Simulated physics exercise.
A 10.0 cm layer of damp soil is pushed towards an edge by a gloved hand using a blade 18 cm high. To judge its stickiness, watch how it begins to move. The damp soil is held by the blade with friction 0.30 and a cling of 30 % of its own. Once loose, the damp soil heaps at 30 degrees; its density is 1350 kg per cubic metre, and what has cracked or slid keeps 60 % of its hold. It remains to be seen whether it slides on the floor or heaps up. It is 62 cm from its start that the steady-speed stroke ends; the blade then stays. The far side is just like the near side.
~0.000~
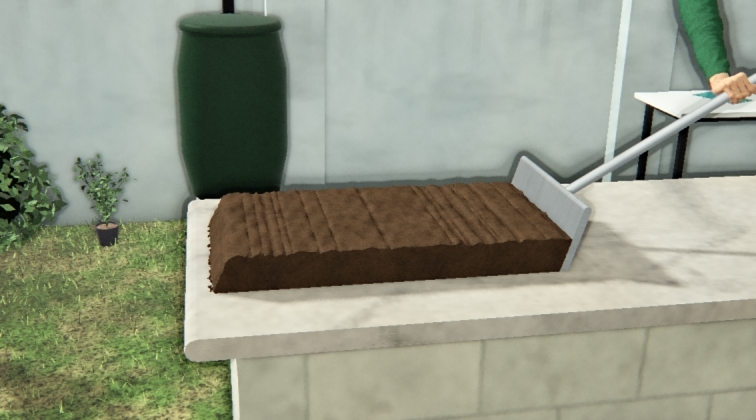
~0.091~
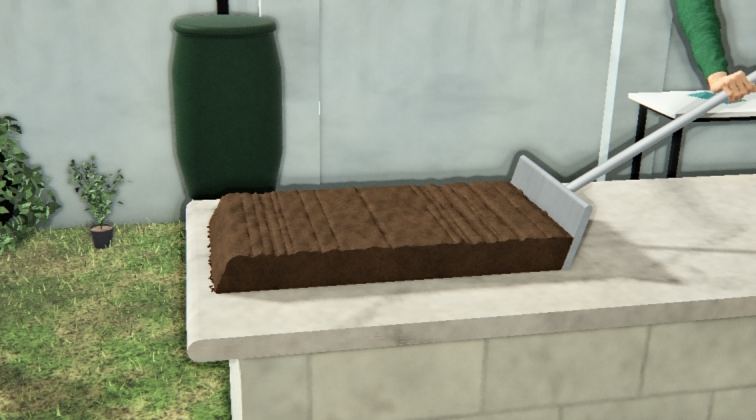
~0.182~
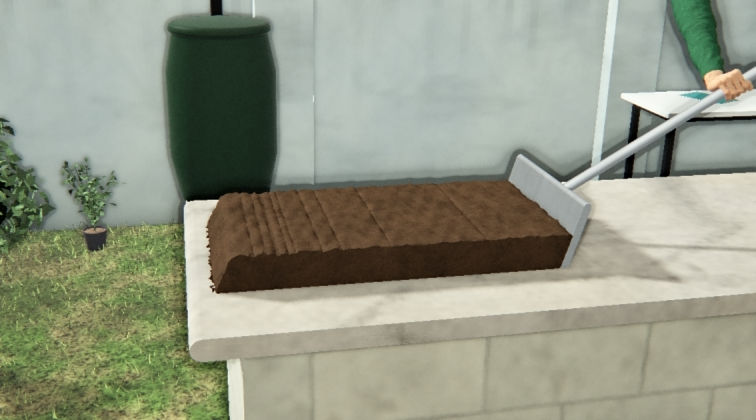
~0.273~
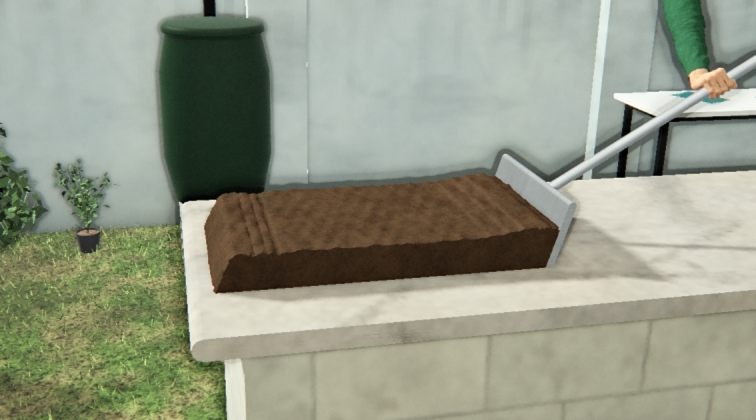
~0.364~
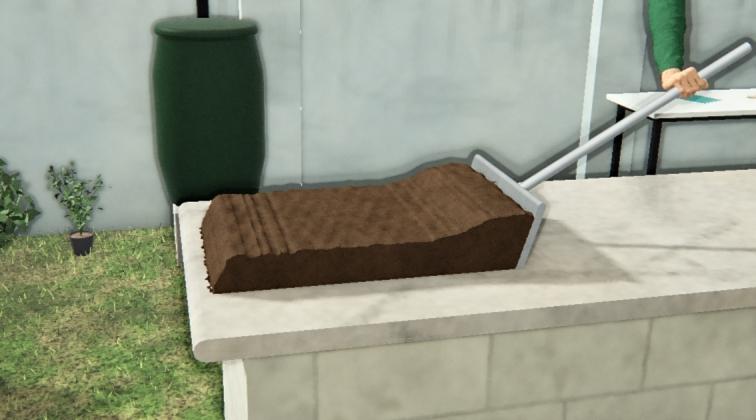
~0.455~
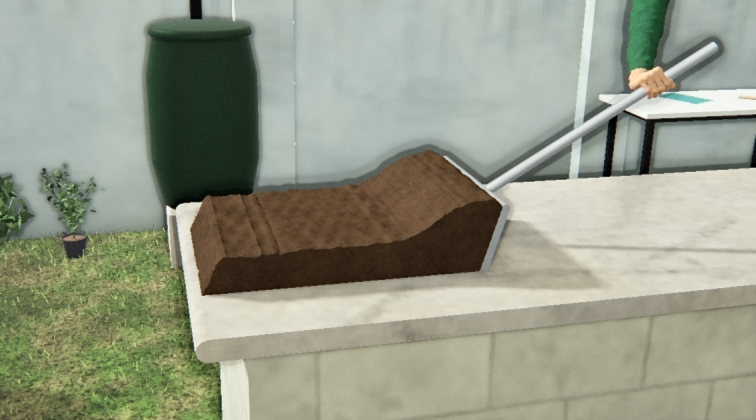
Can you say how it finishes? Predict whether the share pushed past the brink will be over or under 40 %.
My prediction is over.
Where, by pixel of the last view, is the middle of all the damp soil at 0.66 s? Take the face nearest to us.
(304, 260).
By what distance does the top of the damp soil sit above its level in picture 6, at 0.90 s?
Measured change: Around 0 cm.
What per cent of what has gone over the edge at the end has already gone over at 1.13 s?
The figure comes out at some 80 percent.
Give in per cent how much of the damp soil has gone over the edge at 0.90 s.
It works out at roughly 20 percent.
By 0.66 s, 0 % has gone over the edge.
By 0.90 s, 21 % has gone over the edge.
By 1.13 s, 39 % has gone over the edge.
By 1.37 s, 48 % has gone over the edge.
By 1.67 s, at the end, 52 % has gone over the edge.
